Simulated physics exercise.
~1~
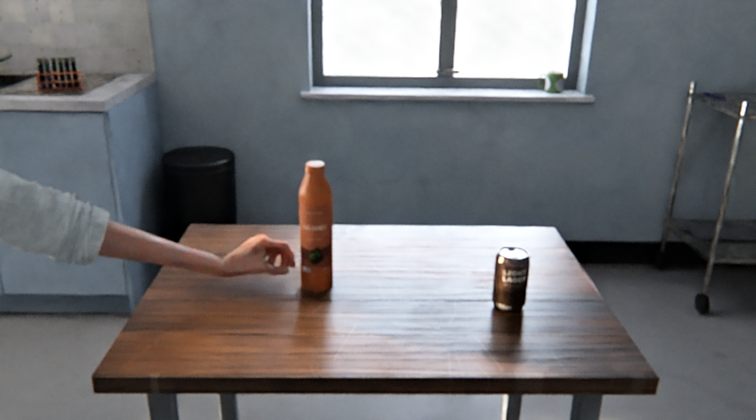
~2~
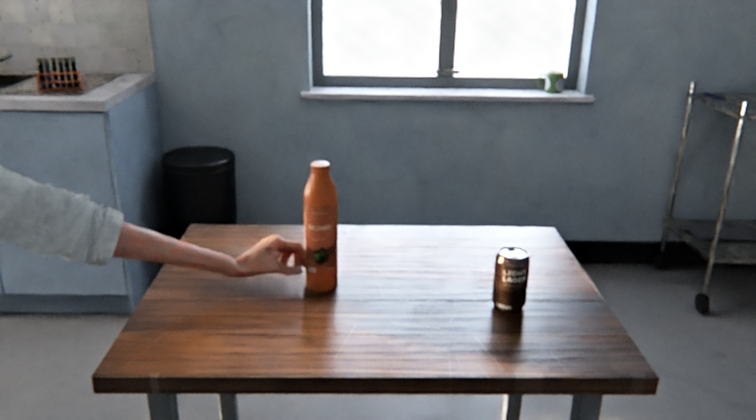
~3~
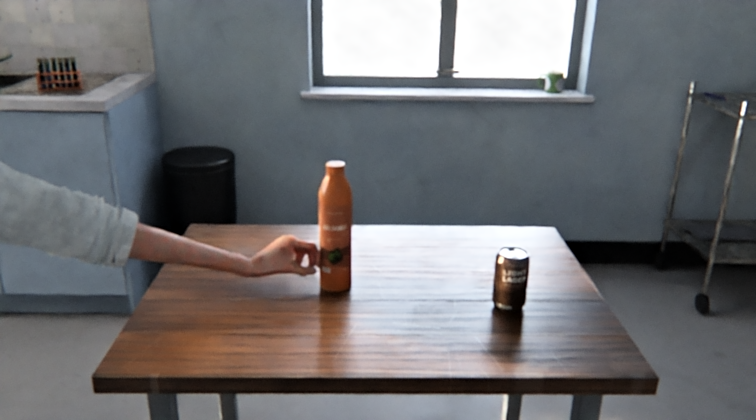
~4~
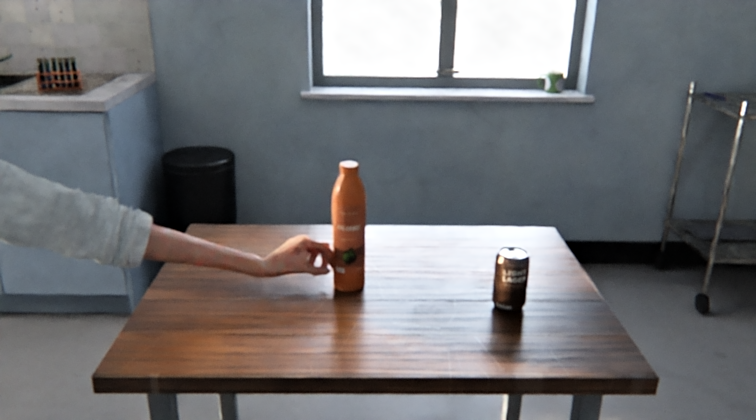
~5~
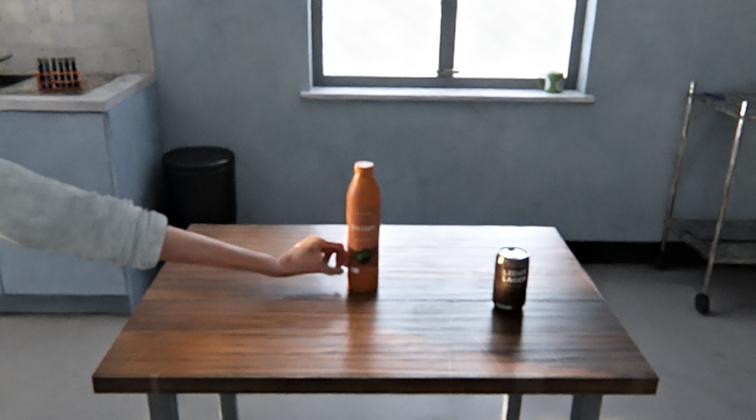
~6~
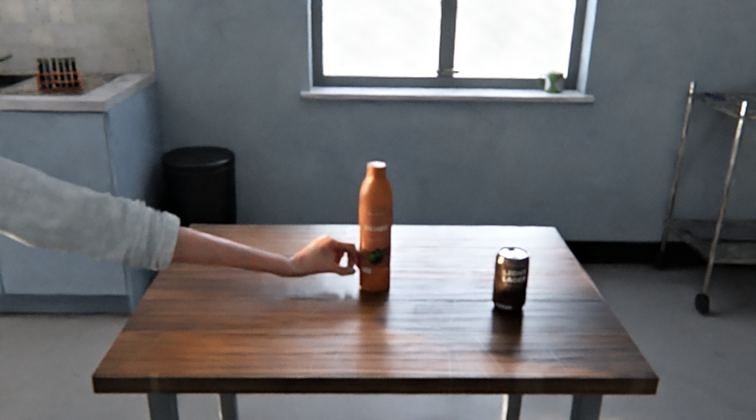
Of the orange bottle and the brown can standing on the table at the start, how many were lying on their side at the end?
None of them were lying down, as both the orange bottle and the brown can were still standing upright at the end.
